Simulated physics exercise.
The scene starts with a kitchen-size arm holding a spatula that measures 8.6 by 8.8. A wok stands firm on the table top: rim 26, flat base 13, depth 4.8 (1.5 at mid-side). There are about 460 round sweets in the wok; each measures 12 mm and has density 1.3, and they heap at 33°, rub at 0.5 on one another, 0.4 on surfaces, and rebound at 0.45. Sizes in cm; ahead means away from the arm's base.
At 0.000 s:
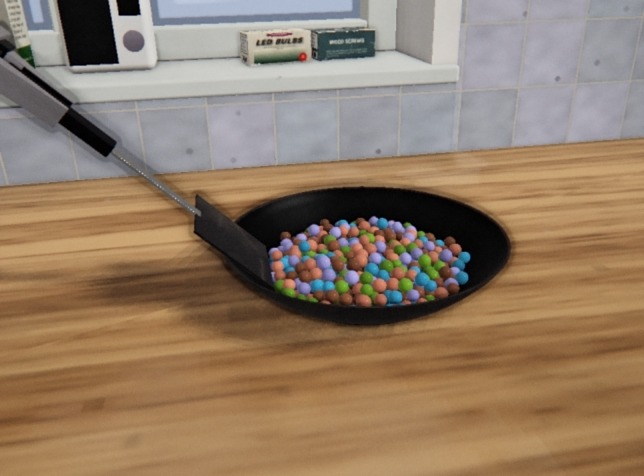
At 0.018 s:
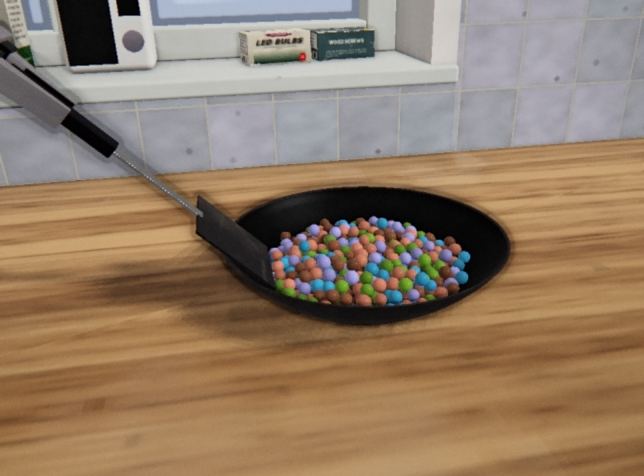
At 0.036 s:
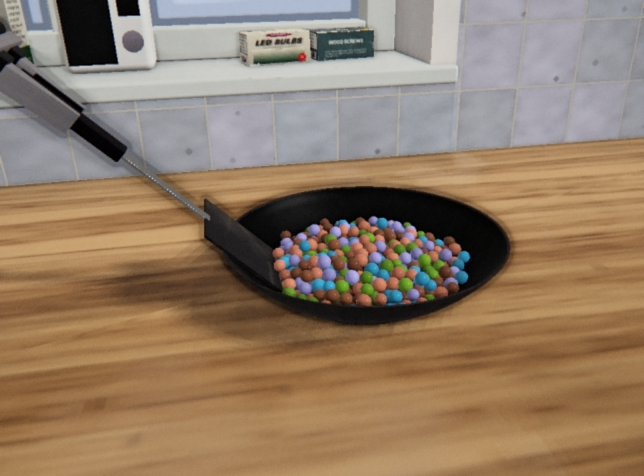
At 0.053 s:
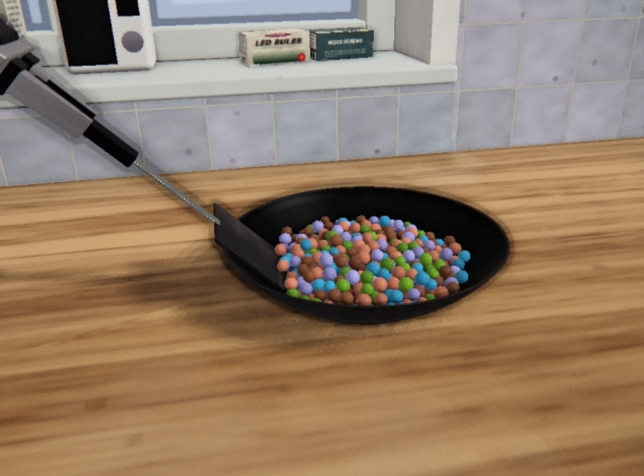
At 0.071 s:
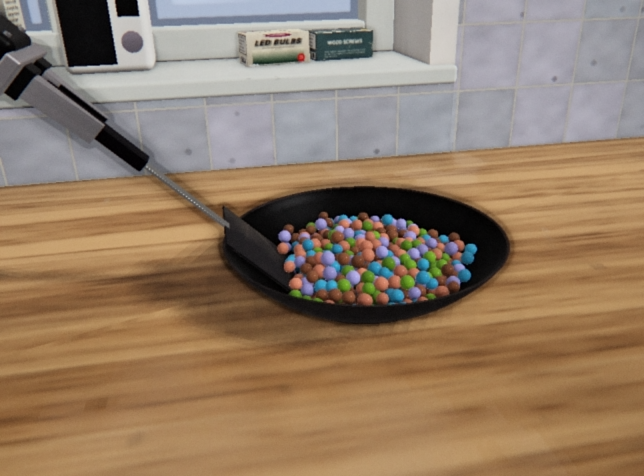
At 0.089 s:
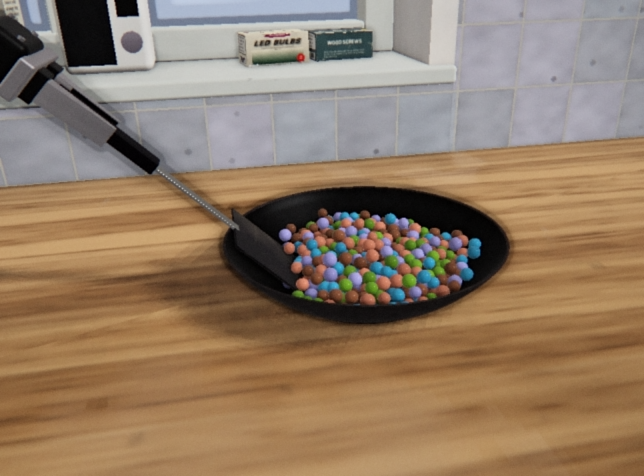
A wooden kitchen countertop is seen from slightly above, with pale bluish tiles and a white windowsill holding two small boxes behind it. A black wok sits near the centre, heaped with small round sweets in orange, brown, blue, green and lilac, a dark spatula at its left side. The arm slides the spatula slowly rightward and slightly down, nudging the sweets a little to the right.
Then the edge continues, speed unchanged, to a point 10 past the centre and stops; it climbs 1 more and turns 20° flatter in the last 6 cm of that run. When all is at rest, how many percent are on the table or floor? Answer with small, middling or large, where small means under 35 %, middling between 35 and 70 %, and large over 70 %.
It is small.
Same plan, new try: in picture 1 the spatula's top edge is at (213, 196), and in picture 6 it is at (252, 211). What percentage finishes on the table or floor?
Off the vessel, on the table or floor: Some 35 percent.
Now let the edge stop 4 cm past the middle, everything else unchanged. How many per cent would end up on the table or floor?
My guess would be around 0 per cent.
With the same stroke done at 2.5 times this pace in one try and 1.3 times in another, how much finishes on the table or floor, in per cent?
Roughly 50 % and roughly 30 %.
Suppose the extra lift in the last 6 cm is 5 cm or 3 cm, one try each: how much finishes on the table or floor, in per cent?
It works out to some 30 per cent for the first setting and some 35 per cent for the second.
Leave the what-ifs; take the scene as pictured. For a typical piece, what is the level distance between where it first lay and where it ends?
Distance: Near 7 cm.
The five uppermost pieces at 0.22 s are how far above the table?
Somewhere near 5 cm, I'd say.
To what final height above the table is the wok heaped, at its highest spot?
It reaches around 7.5 cm.
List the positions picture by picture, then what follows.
In the first picture, the spatula top edge at (195, 212), sloping 45°; upper third of the load around (361, 256), from x 275 to 465, top at y 220; 461 in the wok.
In the second picture, the spatula top edge at (197, 213), sloping 45°; upper third of the load around (361, 256), from x 275 to 465, top at y 220.
In the third picture, the spatula top edge at (205, 216), sloping 45°; upper third of the load around (360, 256), from x 275 to 465, top at y 220.
In the fourth picture, the spatula top edge at (215, 221), sloping 45°; upper third of the load around (363, 253), from x 280 to 465, top at y 220.
In the fifth picture, the spatula top edge at (224, 224), sloping 45°; upper third of the load around (367, 250), from x 285 to 470, top at y 215.
In the sixth picture, the spatula top edge at (234, 226), sloping 45°; upper third of the load around (371, 248), from x 285 to 475, top at y 215; 461 in the wok.
After 0.22 s, sloping 45°, highest piece 5 above the table; 461 in the wok.
After 0.36 s, sloping 38°, highest piece 7 above the table; 453 in the wok, 2 on the table or floor, 6 on the blade or in flight.
After 0.62 s, sloping 25°, highest piece 8 above the table; 339 in the wok, 114 on the table or floor, 8 on the blade or in flight.
After 1.67 s, sloping 25°, highest piece 7 above the table; 337 in the wok, 124 on the table or floor.
In the end, 337 in the wok, 124 on the table or floor. That is 27 % on the table or floor.
